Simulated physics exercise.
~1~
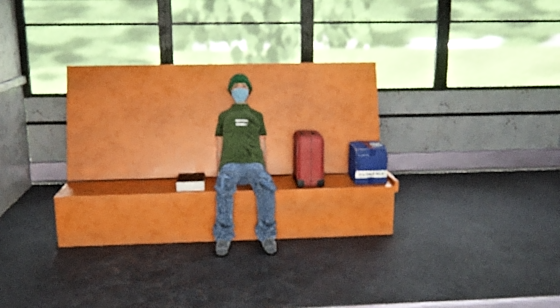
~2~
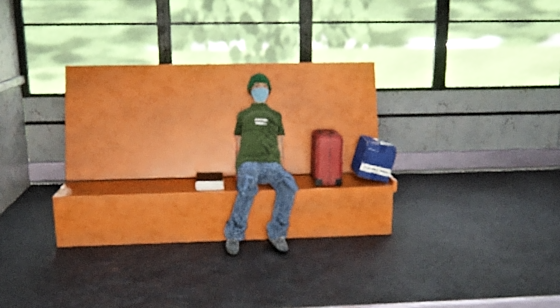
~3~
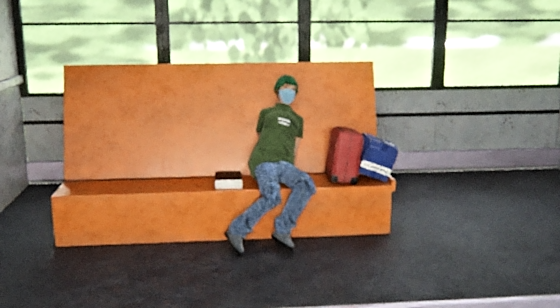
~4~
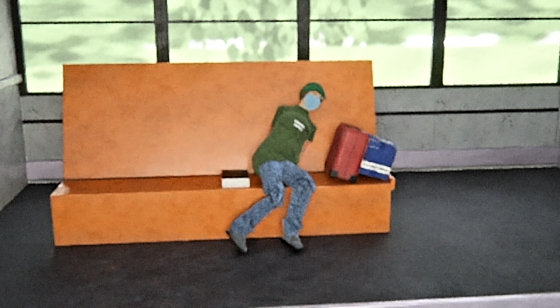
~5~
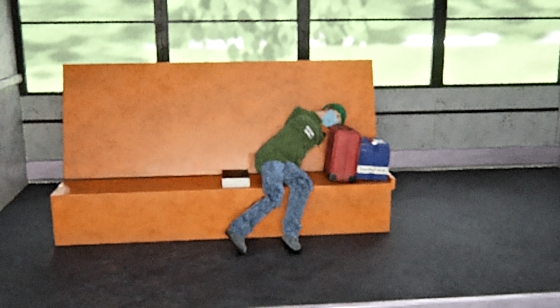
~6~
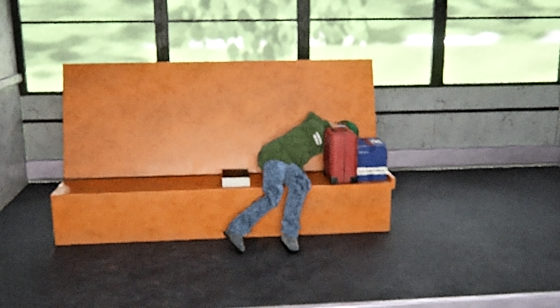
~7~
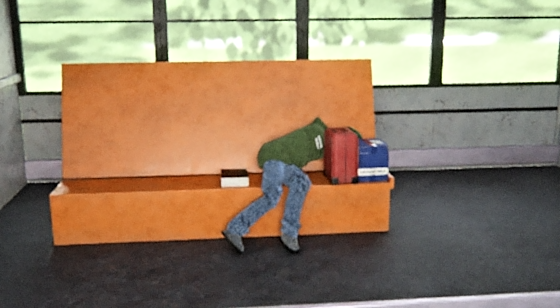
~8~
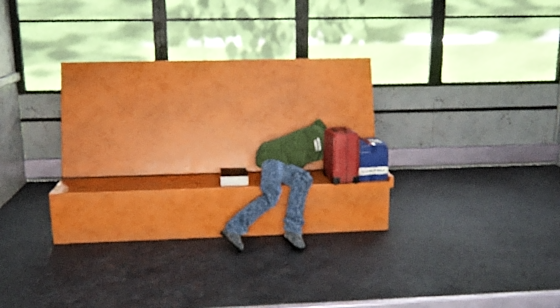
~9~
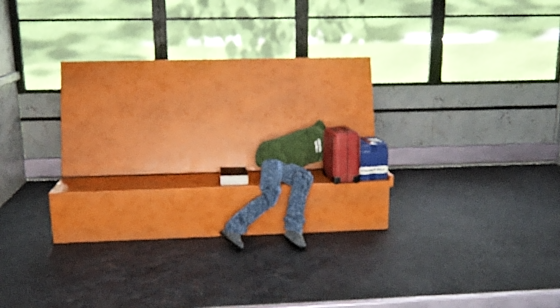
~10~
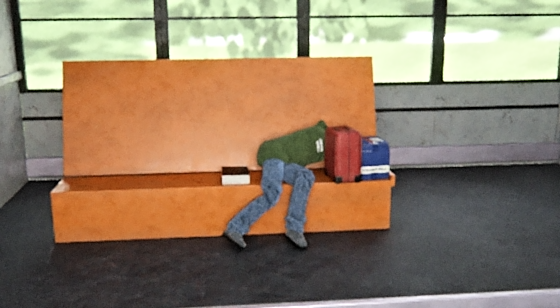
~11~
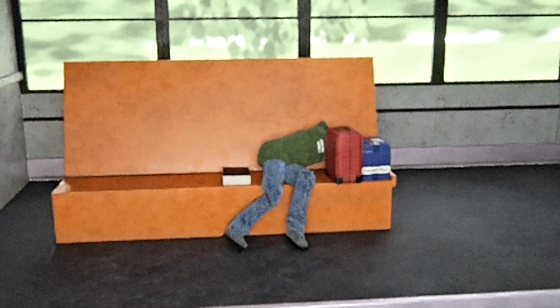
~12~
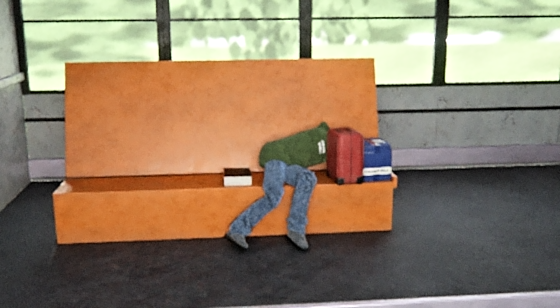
A limp figure in a green cap, pale blue face mask, green shirt and jeans sits on a long orange bench in a train-like car, seen from the front by a slightly swaying camera, with bright windows behind. A small black and white item lies to the left, and a red case and a blue bag stand to the right. All slide right along the seat, and the case and bag tilt, then settle upright. The figure leans right and slumps behind the red case, head hidden. Finally everything rests still, hips, case, bag and small item all still on the bench.
